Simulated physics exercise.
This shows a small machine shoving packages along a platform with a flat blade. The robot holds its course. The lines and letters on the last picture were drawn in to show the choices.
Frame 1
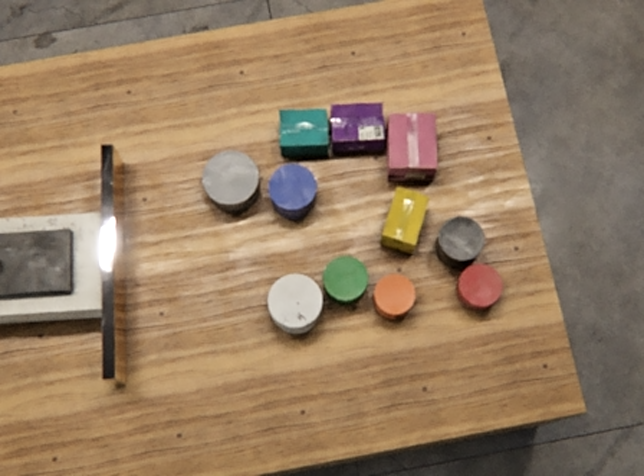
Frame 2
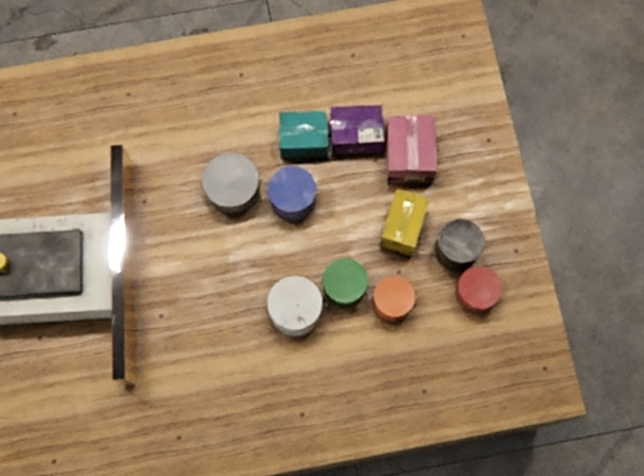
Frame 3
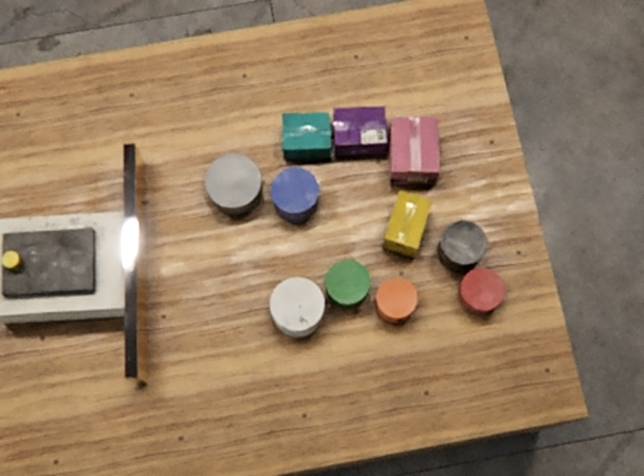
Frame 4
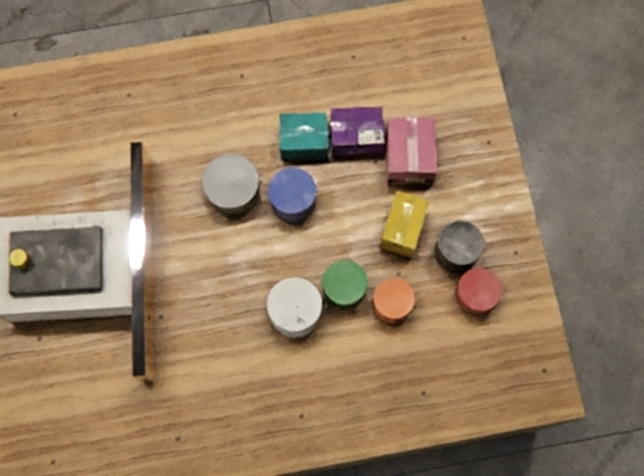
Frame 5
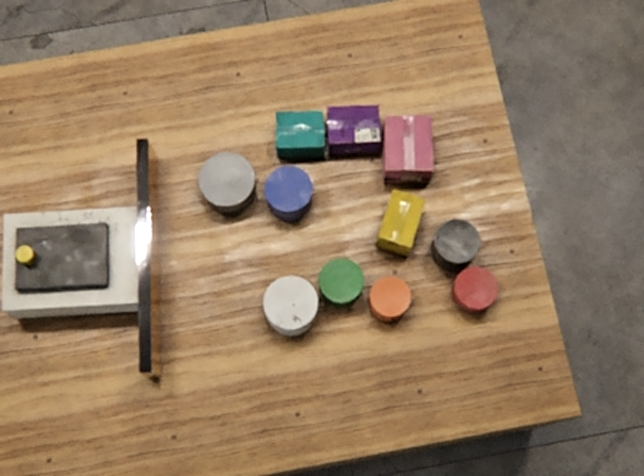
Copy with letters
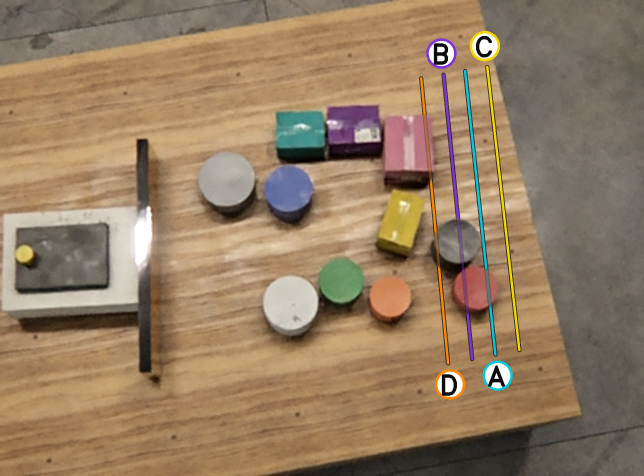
A small white machine with a dark top and a wide black blade sits at the left of a wooden platform, seen from above against a grey floor. To its right stand turquoise, purple, pink and yellow parcels among grey, blue, white, green, orange, black and red pails. The machine creeps straight rightward, touching nothing, while the parcels and pails stay put and the view shifts very slightly.
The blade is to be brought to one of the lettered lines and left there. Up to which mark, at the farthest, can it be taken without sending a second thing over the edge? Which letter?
No second one falls up to D.
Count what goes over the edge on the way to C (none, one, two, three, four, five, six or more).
In all, six or more.
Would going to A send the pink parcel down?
By then, yes.
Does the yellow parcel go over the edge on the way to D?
No.
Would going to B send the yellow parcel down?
No.
On the marked copy, A at (480, 207); B at (457, 211); C at (503, 203); D at (434, 215).
With D. Early on, robot (176, 237); grey pail (283, 176); blue pail (327, 201).
Further on, robot (282, 219); pink parcel (453, 156); purple parcel (426, 113).
At the end, robot (361, 205); red pail (547, 290); purple parcel (499, 98); none fallen.
As for the rest, A drops five; B drops three; C drops nine.
